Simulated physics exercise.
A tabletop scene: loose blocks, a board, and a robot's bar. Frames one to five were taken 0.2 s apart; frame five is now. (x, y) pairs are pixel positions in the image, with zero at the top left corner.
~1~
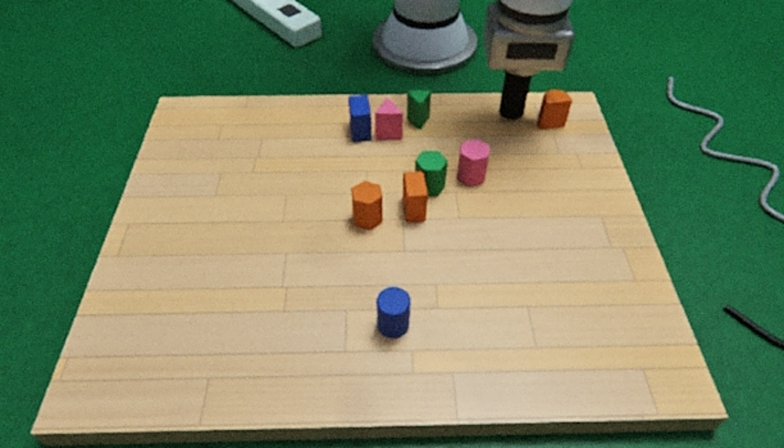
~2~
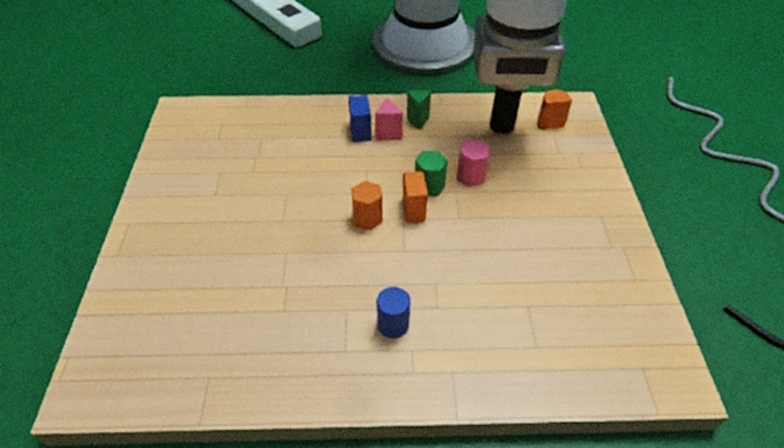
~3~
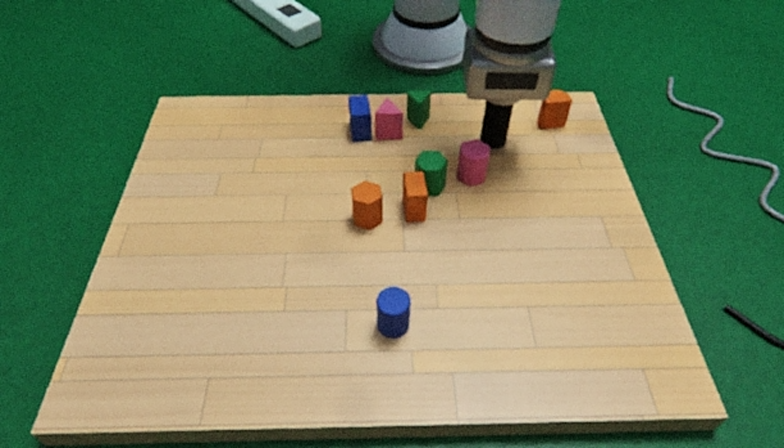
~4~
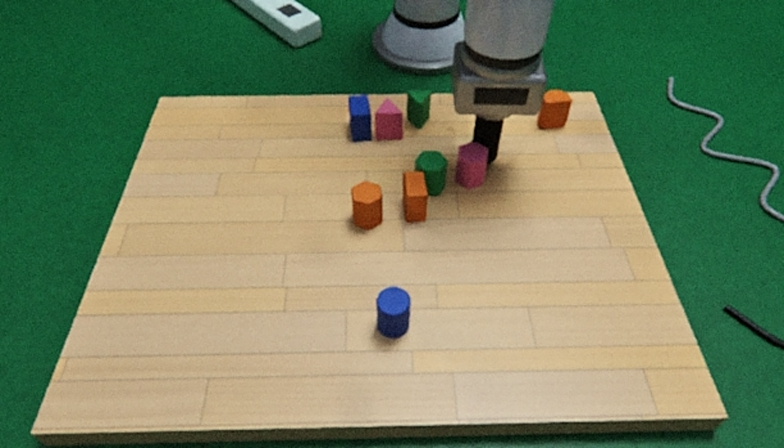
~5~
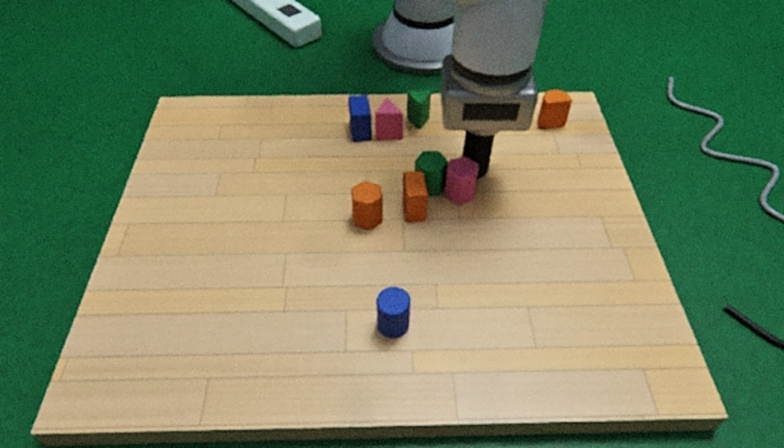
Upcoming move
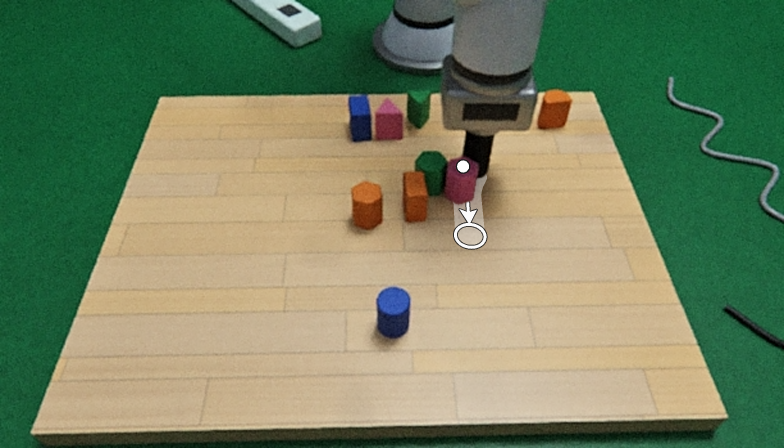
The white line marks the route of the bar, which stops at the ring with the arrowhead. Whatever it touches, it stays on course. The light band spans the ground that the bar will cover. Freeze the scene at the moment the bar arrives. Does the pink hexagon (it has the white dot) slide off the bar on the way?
Yes.
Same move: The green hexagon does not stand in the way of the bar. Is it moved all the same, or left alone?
It keeps its spot.
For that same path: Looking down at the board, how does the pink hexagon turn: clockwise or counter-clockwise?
In a top view, it turns clockwise.
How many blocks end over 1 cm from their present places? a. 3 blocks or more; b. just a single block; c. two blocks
(b)
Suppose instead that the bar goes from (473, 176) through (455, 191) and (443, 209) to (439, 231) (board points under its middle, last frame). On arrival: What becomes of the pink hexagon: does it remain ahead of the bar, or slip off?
At the end of the path, the bar is still pushing the pink hexagon ahead of it.
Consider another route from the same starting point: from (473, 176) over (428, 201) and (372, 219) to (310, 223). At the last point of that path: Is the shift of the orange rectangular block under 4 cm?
My answer is no.
Drawn move, from (473, 176) over (467, 194) and (469, 214) to (470, 236); the dot is on the pink hexagon.
On the path given first. Halfway along, bar at (469, 197); pink hexagon at (448, 191), turned 25° clockwise.
At the end, bar at (471, 229); green hexagon still; pink hexagon at (442, 199), turned 50° clockwise.
